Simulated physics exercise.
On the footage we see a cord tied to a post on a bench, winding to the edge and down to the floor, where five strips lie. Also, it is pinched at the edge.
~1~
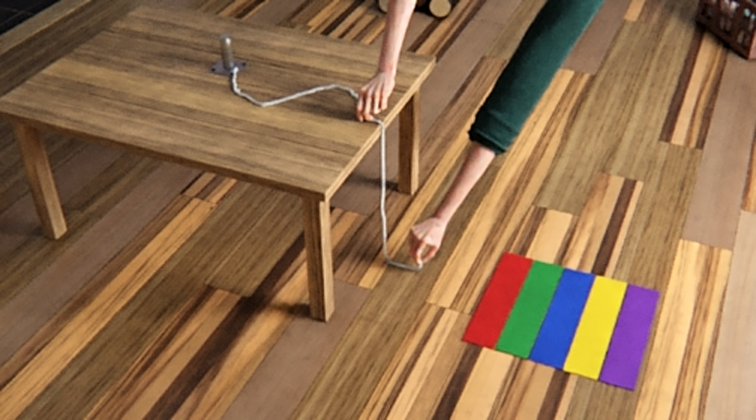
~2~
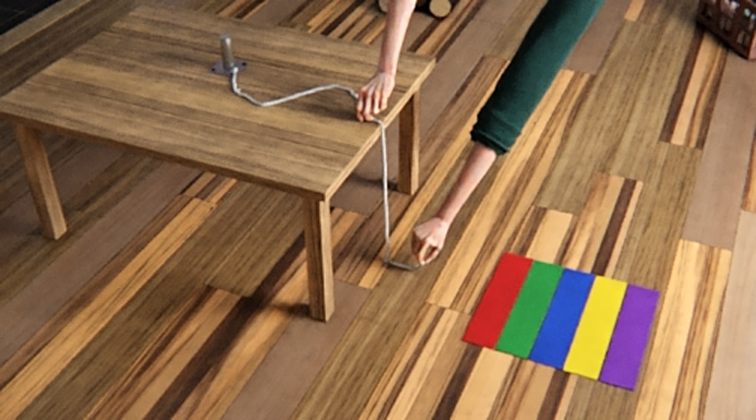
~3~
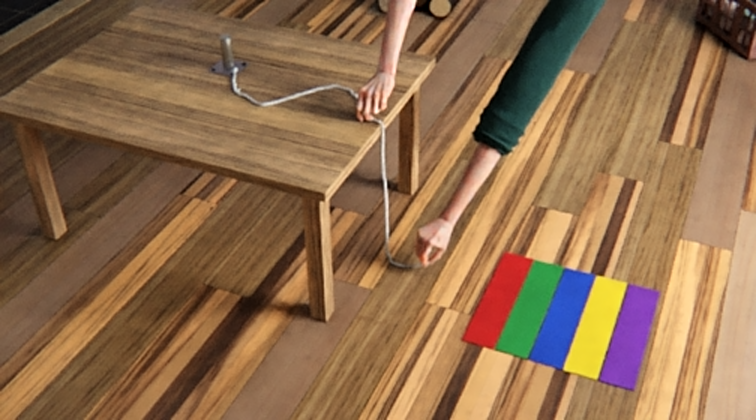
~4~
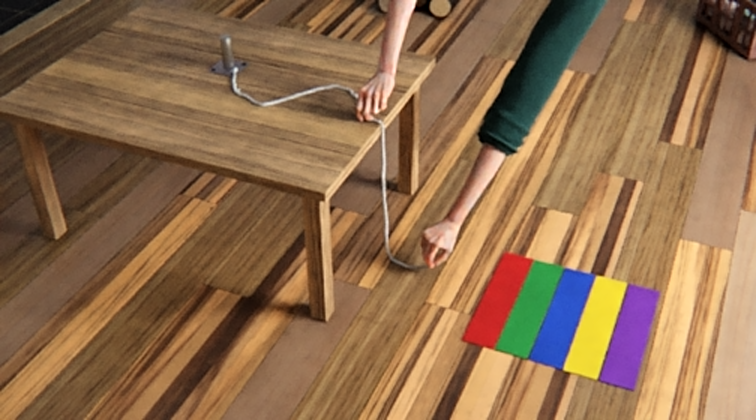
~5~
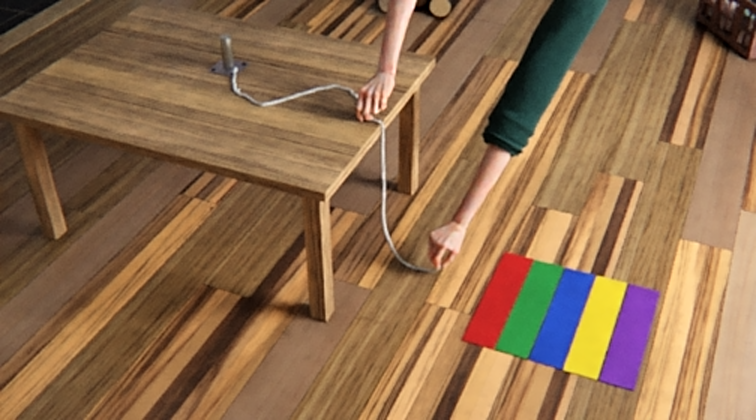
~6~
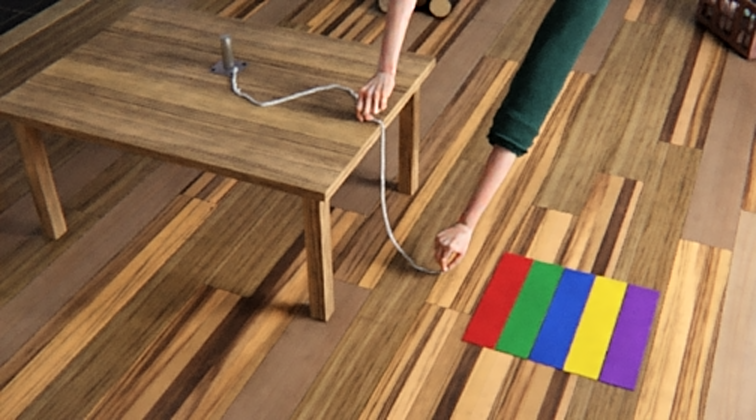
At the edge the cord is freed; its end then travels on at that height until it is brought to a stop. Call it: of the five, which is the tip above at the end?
The purple strip.
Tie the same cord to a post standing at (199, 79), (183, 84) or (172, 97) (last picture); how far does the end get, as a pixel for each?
Around (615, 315), then (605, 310), then (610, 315).
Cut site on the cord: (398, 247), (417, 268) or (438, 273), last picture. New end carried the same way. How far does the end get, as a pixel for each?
Approximate pixels, cut by cut: (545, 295); (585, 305); (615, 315).
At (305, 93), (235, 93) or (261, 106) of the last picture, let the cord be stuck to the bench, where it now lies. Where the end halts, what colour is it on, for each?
Going through the three places, that's blue, yellow and yellow.
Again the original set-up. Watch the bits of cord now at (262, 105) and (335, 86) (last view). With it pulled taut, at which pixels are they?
Roughly at (311, 93), and the other roughly at (378, 117).
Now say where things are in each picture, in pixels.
In the first picture, end (421, 261); red (485, 327); green (518, 337); blue (552, 346); yellow (586, 356); purple (621, 366).
In the second picture, end (424, 262); cord through (235, 85) (275, 102) (347, 89) (375, 121) (385, 185) (388, 245).
In the third picture, end (428, 263).
In the fourth picture, end (434, 265); cord through (235, 85) (275, 102) (347, 89) (375, 121) (383, 185) (386, 244).
In the fifth picture, end (441, 266).
In the sixth picture, end (447, 268); cord through (235, 85) (275, 102) (347, 89) (375, 121) (382, 184) (397, 246).
Early on, end near (567, 301); over blue.
Midway, end near (610, 312); over yellow.
At the end of the slack, end near (635, 319); over purple. The end stops over the purple strip.
